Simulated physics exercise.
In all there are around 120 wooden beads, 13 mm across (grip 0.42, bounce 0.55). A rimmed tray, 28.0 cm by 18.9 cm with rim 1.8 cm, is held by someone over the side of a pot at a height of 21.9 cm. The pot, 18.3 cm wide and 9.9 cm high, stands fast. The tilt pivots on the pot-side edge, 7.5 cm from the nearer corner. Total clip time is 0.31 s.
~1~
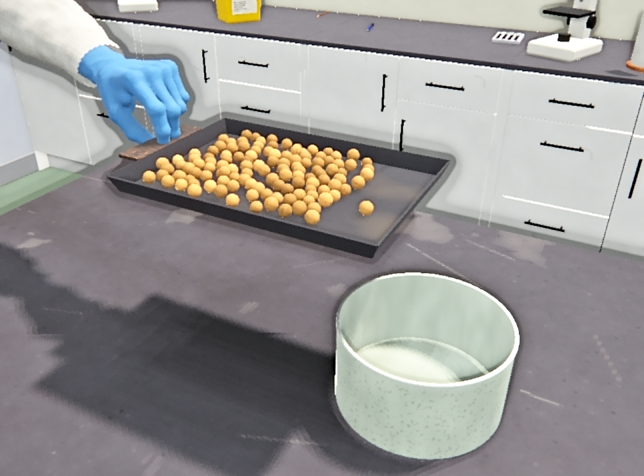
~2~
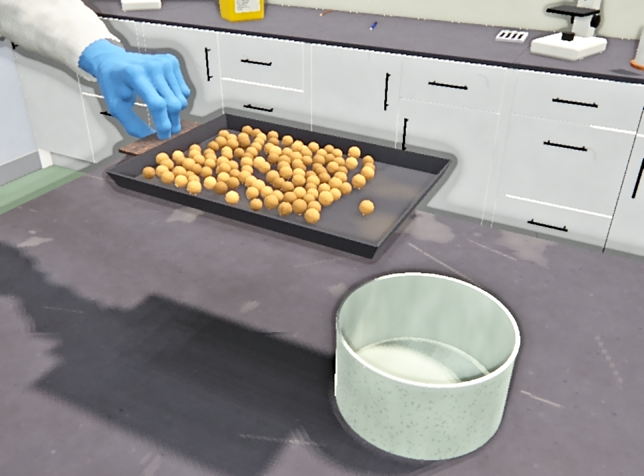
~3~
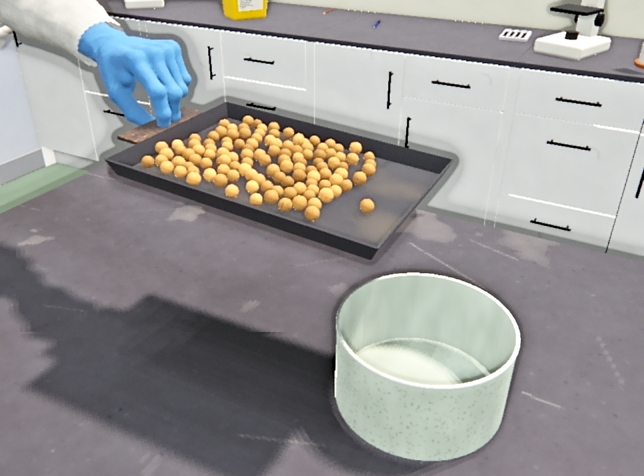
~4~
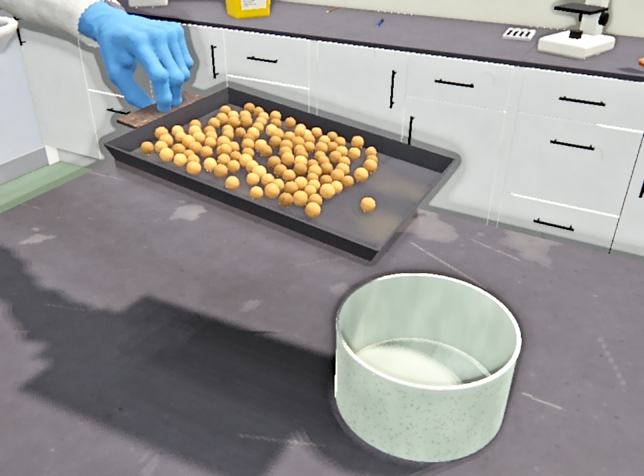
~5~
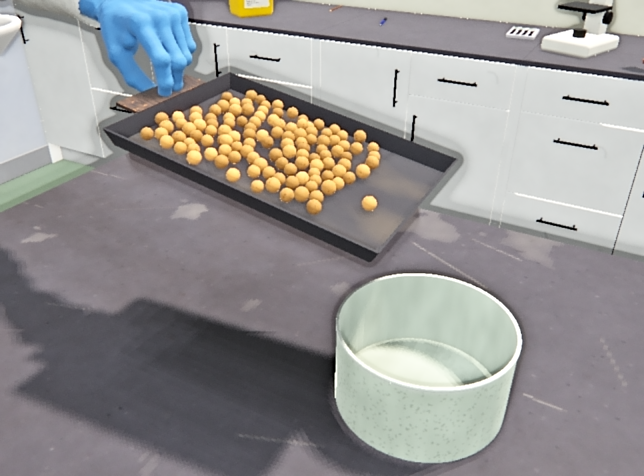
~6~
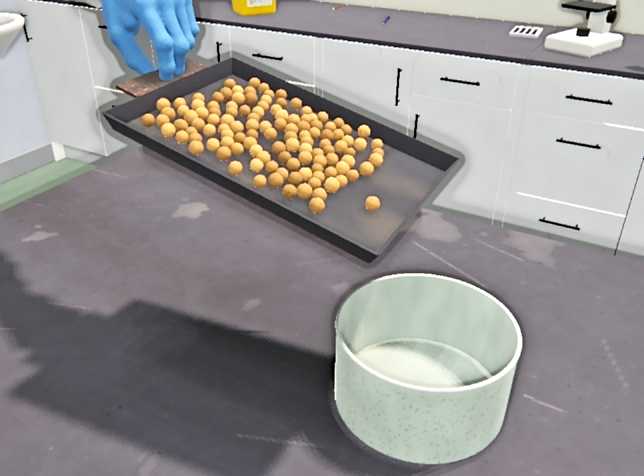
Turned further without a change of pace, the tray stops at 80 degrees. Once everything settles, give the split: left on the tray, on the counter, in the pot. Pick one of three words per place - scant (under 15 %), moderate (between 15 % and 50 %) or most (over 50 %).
My call is tray: Scant, counter: Moderate, pot: Most.
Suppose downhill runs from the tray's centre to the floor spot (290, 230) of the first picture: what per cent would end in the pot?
Estimate: Some 20 per cent.
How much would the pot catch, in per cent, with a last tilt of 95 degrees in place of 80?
75 percent.
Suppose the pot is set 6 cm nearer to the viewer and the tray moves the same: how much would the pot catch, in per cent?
It would be near 80 per cent.
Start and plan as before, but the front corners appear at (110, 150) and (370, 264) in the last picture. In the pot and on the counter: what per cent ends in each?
That works out as pot 25 and counter 75.
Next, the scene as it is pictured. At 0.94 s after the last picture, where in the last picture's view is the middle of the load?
Load centre: About (405, 198) px.
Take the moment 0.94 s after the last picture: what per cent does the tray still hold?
About 85% of the load.
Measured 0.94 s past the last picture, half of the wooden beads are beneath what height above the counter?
Height: Around 24 cm.
Then, 0.56 s after the last picture, tilt 45 degrees; the tray holds 95 %, the pot 0 %.
Then, 0.94 s after the last picture, tilt 66 degrees; the tray holds 85 %, the pot 5 %.
Then, 1.40 s after the last picture, tilt 80 degrees; the tray holds 10 %, the pot 60 %.
In the end, tray 0 %, counter 25 %, pot 75 %.
